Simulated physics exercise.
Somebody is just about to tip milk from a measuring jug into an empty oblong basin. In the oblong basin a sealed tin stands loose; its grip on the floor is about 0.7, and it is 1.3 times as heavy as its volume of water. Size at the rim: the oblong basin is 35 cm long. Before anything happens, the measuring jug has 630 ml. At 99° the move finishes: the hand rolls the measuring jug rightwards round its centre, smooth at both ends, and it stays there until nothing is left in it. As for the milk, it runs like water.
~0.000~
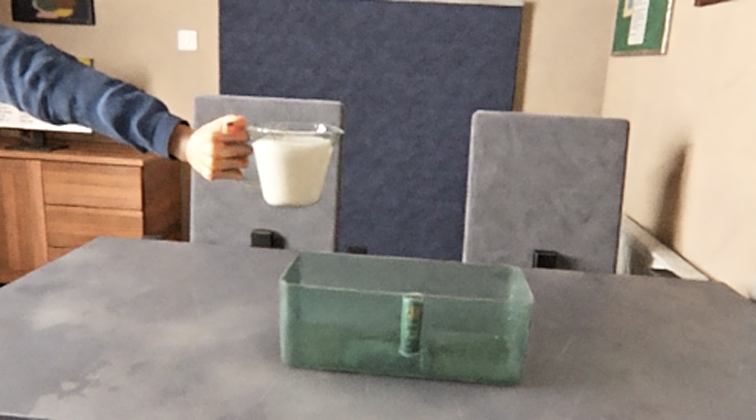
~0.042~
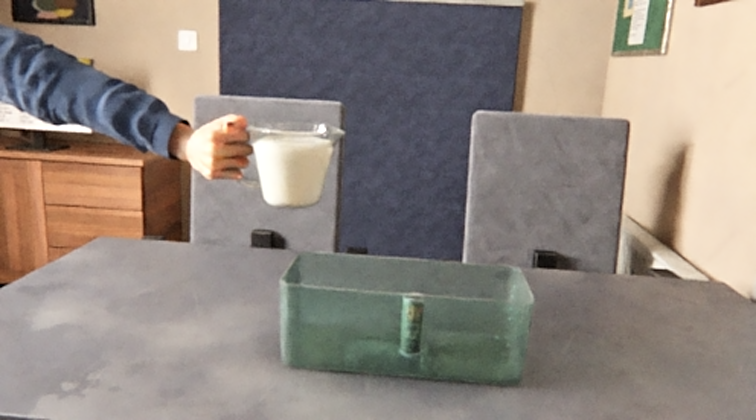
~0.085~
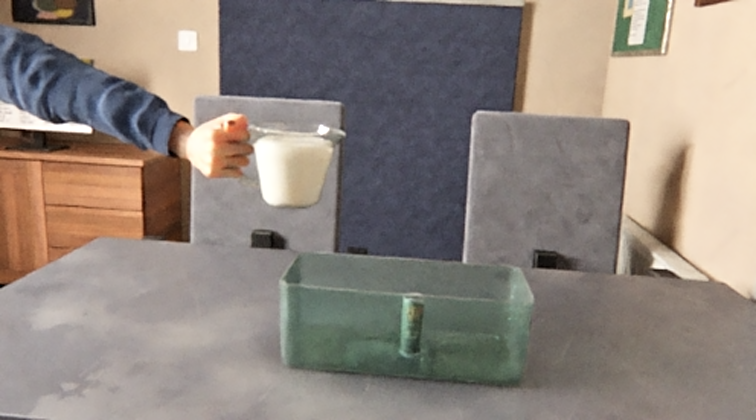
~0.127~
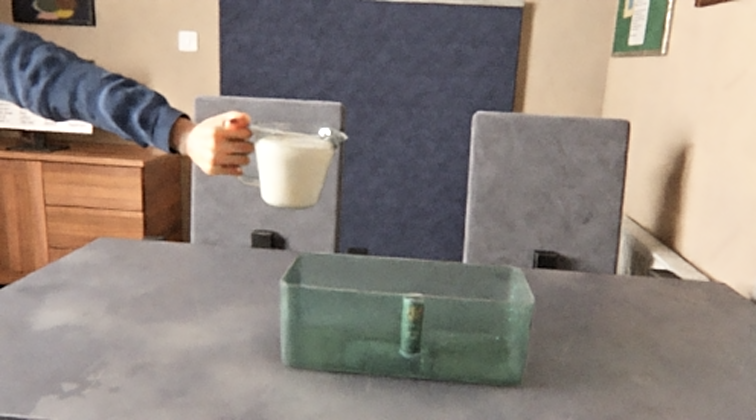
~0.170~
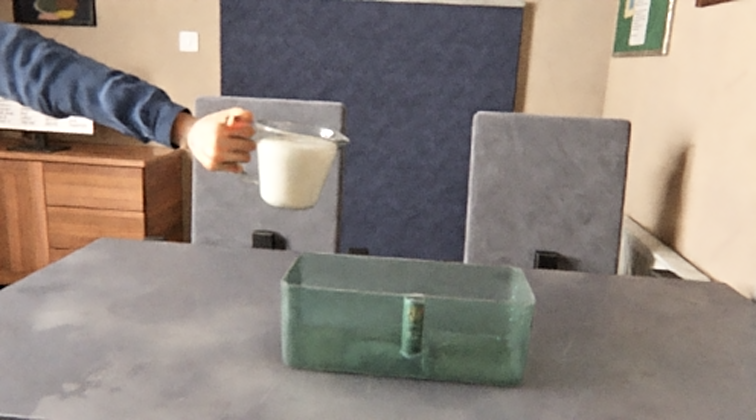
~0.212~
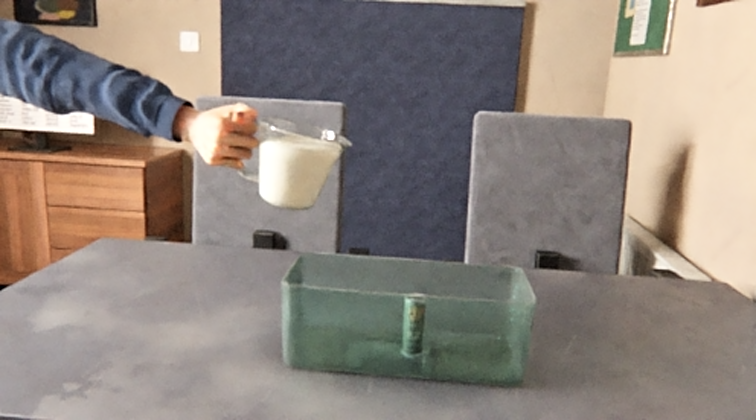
We see a hand holding a clear measuring jug of milk above a greenish oblong basin with a small green tin inside, on a grey table; the jug stays almost still, then the hand tilts it slightly to the right.
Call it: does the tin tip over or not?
It does not.
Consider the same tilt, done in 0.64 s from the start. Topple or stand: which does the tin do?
It stays steady, then.
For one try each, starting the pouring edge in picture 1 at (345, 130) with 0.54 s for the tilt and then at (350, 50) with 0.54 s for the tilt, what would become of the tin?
Try 1: Tipped over; try 2: Tipped over.
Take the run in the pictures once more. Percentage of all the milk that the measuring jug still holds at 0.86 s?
About 16 per cent.
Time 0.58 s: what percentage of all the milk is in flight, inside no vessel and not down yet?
Near 24 per cent of it all.
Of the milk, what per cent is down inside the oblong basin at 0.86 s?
It works out near 64 per cent.
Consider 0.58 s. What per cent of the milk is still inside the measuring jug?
Roughly 70 percent.
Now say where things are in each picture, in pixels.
The first frame shows tilt 0°; pouring edge (345, 132); surface from (257, 138) to (333, 143); the oblong basin's rim runs from (290, 267) to (527, 285); the tin's top is at (414, 299).
The second frame shows tilt 0°; pouring edge (345, 132); surface from (258, 138) to (333, 143).
The third frame shows tilt 2°; pouring edge (346, 134); surface from (258, 137) to (333, 144).
The fourth frame shows tilt 4°; pouring edge (347, 137); surface from (260, 137) to (335, 145).
The fifth frame shows tilt 8°; pouring edge (350, 140); surface from (262, 138) to (338, 146).
The sixth frame shows tilt 12°; pouring edge (352, 144); surface from (264, 139) to (341, 147).
Then, 0.58 s in, the tilt is 67° and 71 per cent is still to pour; the tin stands where it began.
Then, 0.86 s in, the tilt is 97° and 16 per cent is still to pour; the tin stands 1 cm from where it began.
Then, 1.14 s in, the tilt is 99° and 1 per cent is still to pour; the tin stands 1 cm from where it began.
Then, 1.45 s in, the tilt is 99° and 0 per cent is still to pour; the tin stands 1 cm from where it began.
Finally, the tin stands 1 cm from where it began.
